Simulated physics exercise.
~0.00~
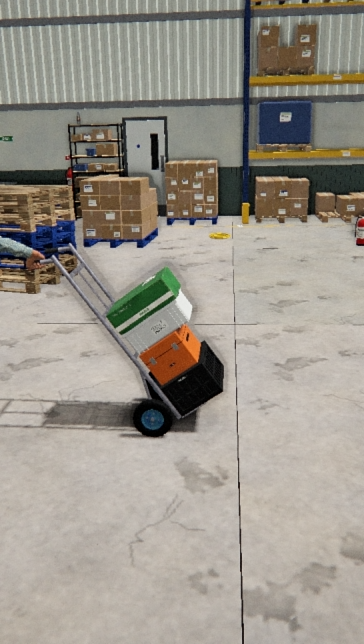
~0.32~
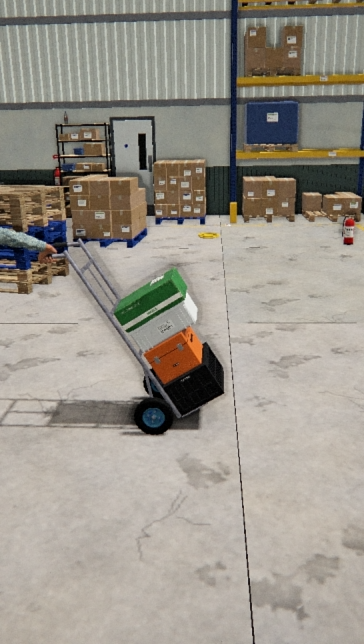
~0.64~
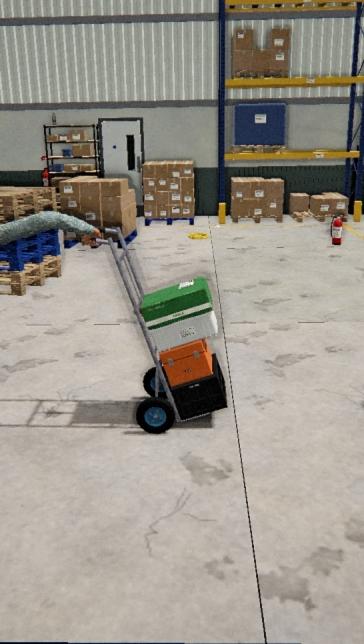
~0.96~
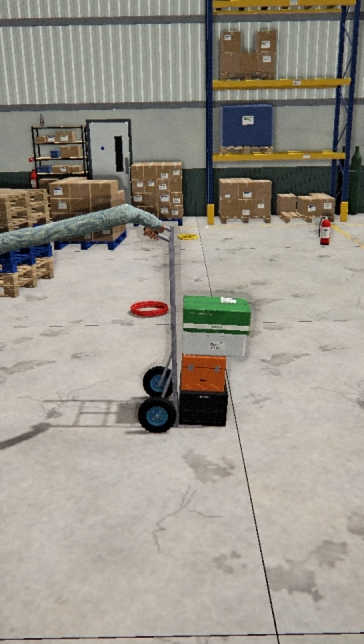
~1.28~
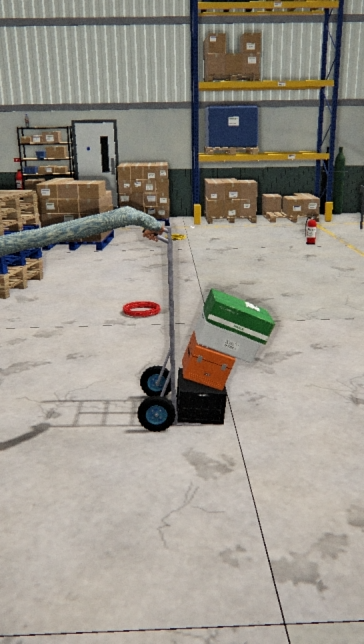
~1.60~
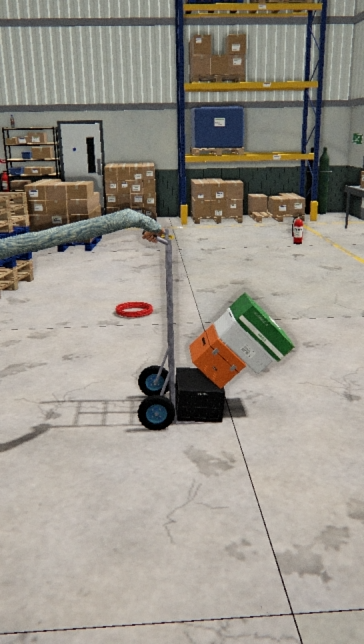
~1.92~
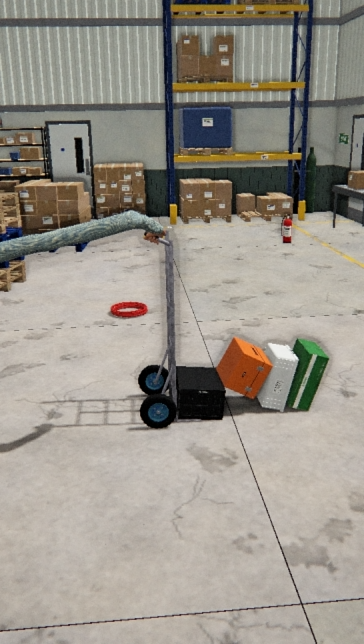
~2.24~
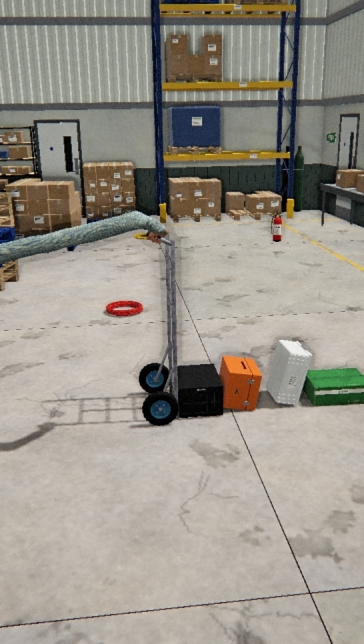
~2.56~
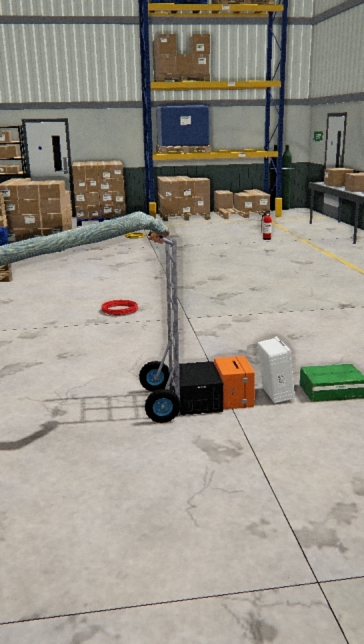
A tilted hand truck carries a stack of four containers in a warehouse, seen from the side, with a black crate lowest, then an orange box, a white one and a green one on top. Behind stand pallets of cartons and tall racking. A sleeved arm at the left swings the truck upright until its plate meets the floor. The upper three containers tip forward to the right and tumble off. They end in a row on the floor, orange nearest, white next and green farthest, while the black crate stays at the upright truck, its handle still held.
